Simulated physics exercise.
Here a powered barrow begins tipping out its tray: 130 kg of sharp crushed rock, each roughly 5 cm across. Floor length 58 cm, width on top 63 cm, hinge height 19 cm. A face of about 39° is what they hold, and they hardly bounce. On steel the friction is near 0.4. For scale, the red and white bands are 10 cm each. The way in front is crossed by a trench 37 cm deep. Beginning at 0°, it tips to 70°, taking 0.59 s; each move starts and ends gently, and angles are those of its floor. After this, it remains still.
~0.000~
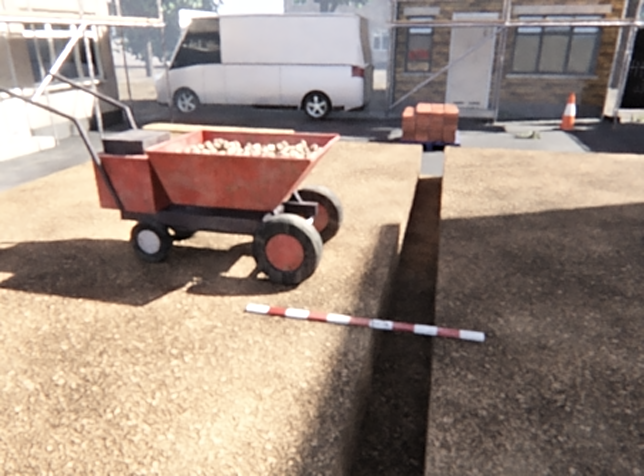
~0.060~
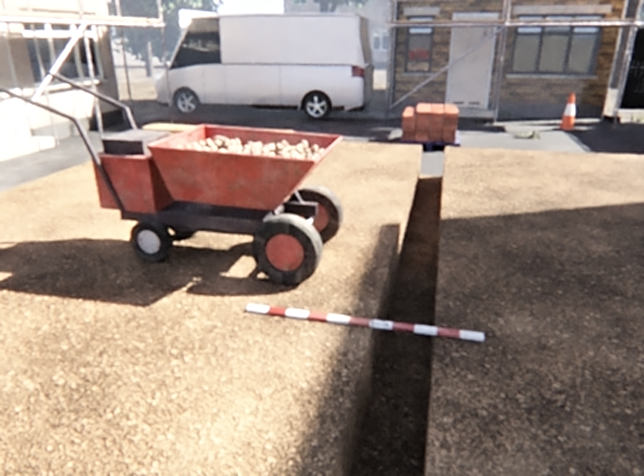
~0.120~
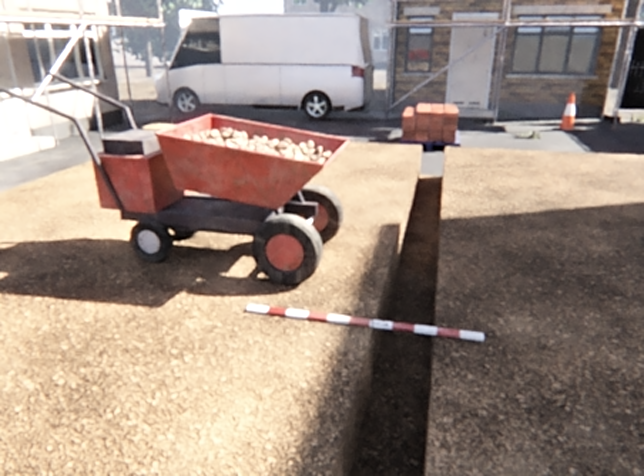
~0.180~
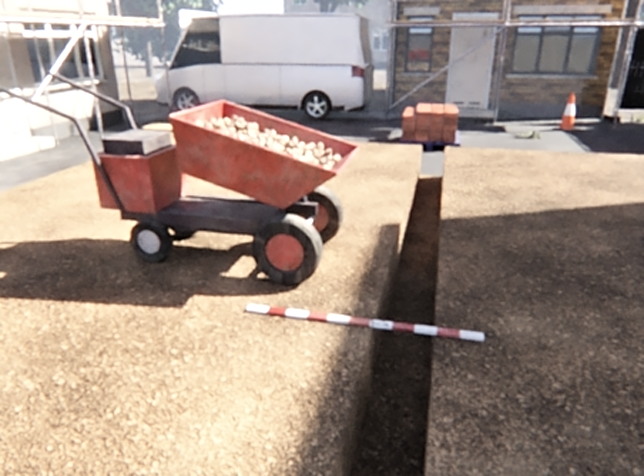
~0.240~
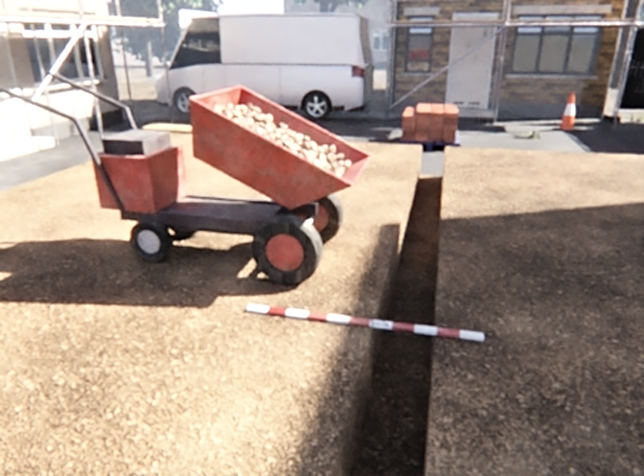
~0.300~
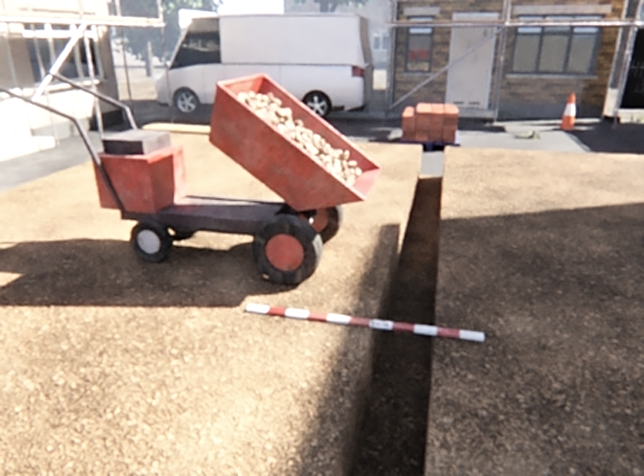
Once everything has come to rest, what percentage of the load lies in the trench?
55 %.
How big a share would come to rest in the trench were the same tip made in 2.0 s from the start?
Then roughly 80 percent.
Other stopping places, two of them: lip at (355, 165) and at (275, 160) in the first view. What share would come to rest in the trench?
That gives roughly 20 per cent and roughly 70 per cent.
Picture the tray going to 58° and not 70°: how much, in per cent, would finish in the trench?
About 30%.
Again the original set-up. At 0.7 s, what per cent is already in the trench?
At that moment: Approx. 15 %.
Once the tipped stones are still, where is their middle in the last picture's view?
The resting stones are centred at roughly (429, 305).
After 0.4 s the floor is at 59°; 100 % in the tray; the foremost stones are at (372, 207).
After 0.7 s the floor is at 70°; 83 % in the tray, 16 % in the trench, 1 % past the trench; the foremost stones are at (446, 260).
After 1.0 s the floor is at 70°; 22 % in the tray, 38 % in the trench, 40 % past the trench; the foremost stones are at (604, 291).
After 3.0 s the floor is at 70°; 5 % in the tray, 55 % in the trench, 40 % past the trench; the foremost stones are past the picture's edge.
